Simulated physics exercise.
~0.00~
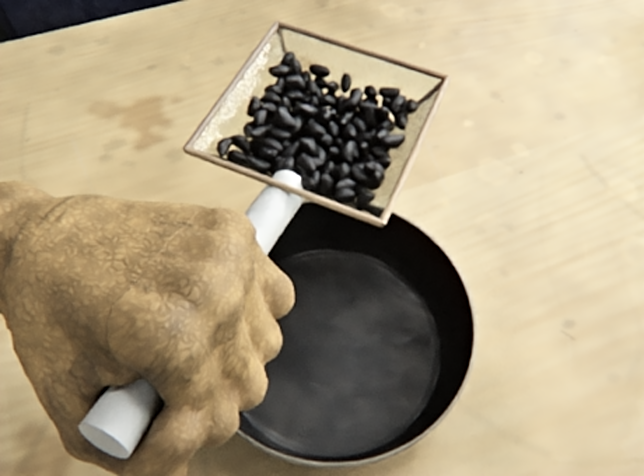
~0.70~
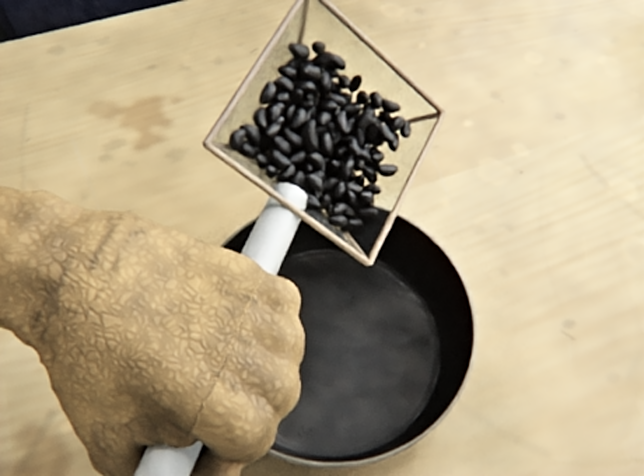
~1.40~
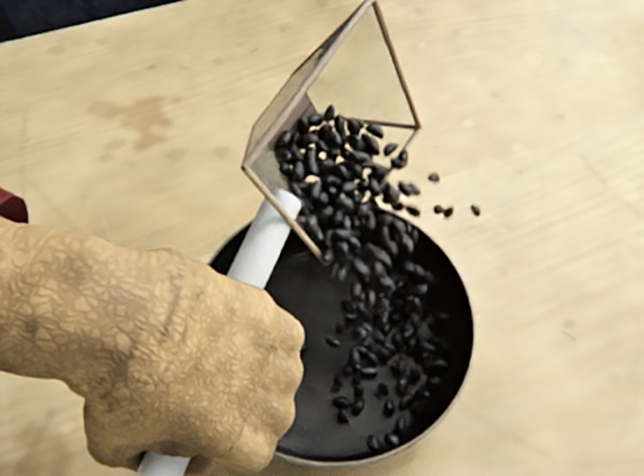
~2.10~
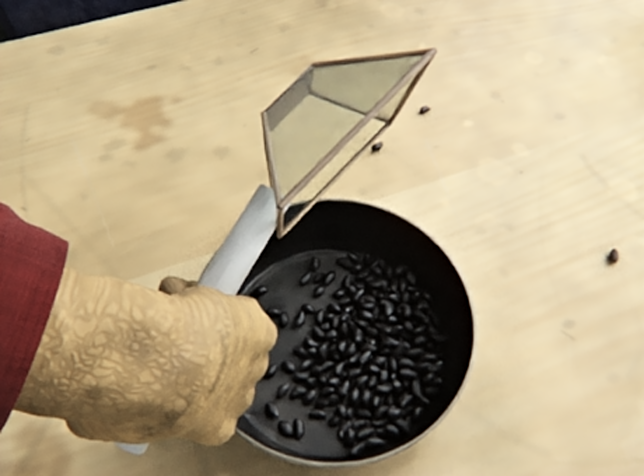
A clear-sided scoop with thin brown edges and a white handle, gripped by a wrinkled hand at the left, holds a heap of black beans over a dark round pan. The pan sits on a pale wooden table, seen from above at a slant. The hand turns the scoop steadily, and the beans first slide toward its lower corner. Tipped further, it lets them pour over the edge in a thick stream, with a few straying to the right. At the end the scoop is empty, a red sleeve shows at the left, most beans lie spread in the pan, and a few rest on the table.
